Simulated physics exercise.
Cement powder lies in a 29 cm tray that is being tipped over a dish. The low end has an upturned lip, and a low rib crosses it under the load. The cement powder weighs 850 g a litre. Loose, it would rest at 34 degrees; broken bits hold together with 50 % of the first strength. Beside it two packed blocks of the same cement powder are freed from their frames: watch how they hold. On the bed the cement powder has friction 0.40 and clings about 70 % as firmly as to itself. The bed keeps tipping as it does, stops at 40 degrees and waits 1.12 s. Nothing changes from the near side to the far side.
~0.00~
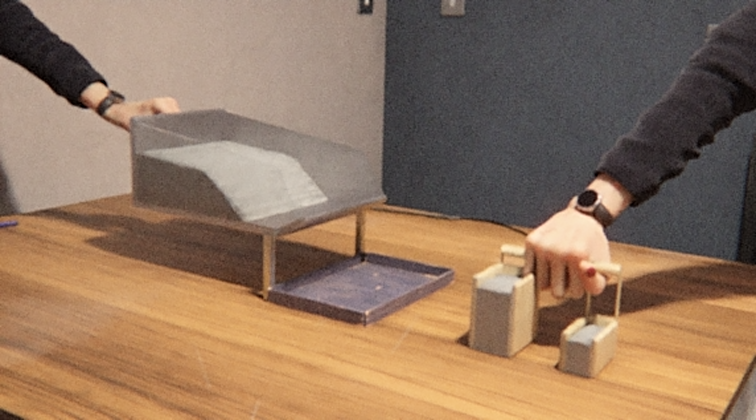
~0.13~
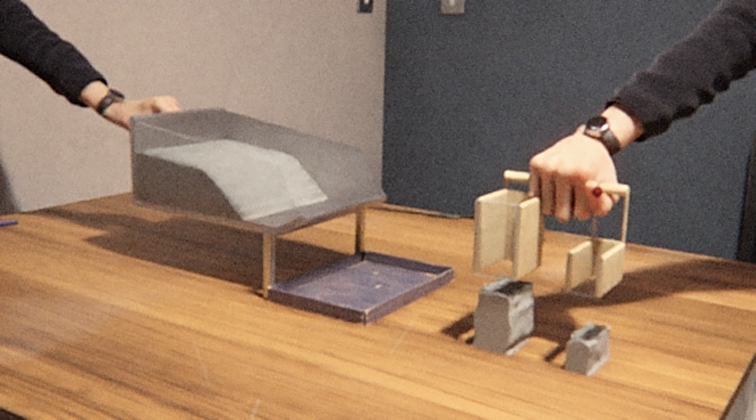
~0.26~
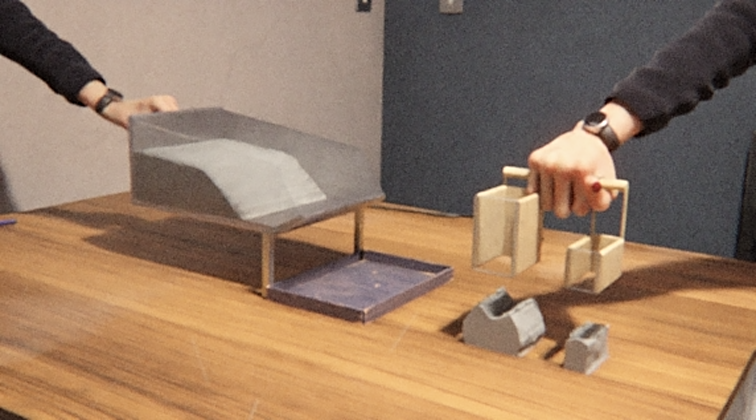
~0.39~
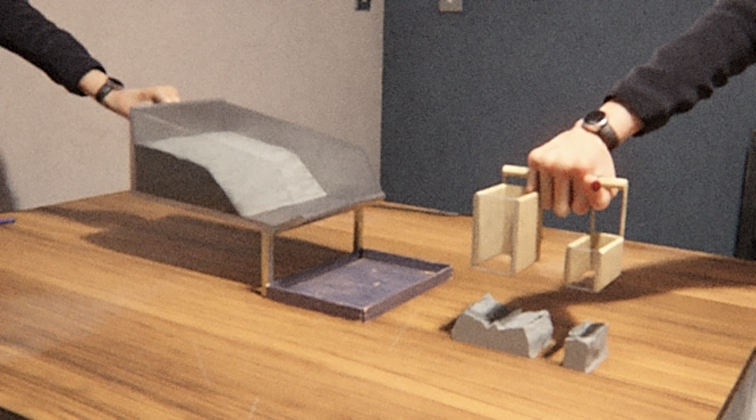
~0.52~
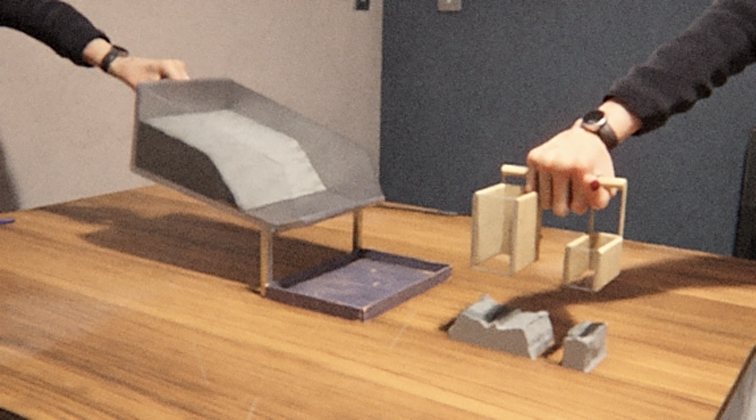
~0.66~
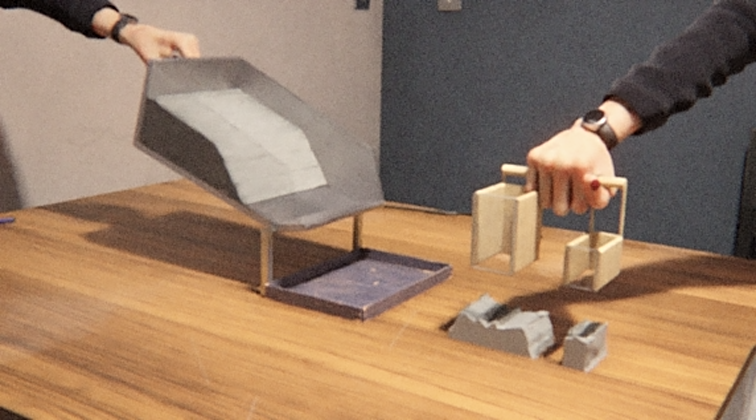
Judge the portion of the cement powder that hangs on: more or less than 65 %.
Expect less than 65 %.
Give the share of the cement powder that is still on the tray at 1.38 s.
About 90 %.
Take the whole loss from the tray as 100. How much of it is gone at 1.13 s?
Some 0 per cent.
After 0.87 s, the tilt is 31 degrees and 100 % is on the bed.
After 1.13 s, the tilt is 40 degrees and 100 % is on the bed.
After 1.38 s, the tilt is 40 degrees and 88 % is on the bed.
After 1.64 s, the tilt is 40 degrees and 54 % is on the bed.
After 2.20 s, the tilt is 40 degrees and 44 % is on the bed.
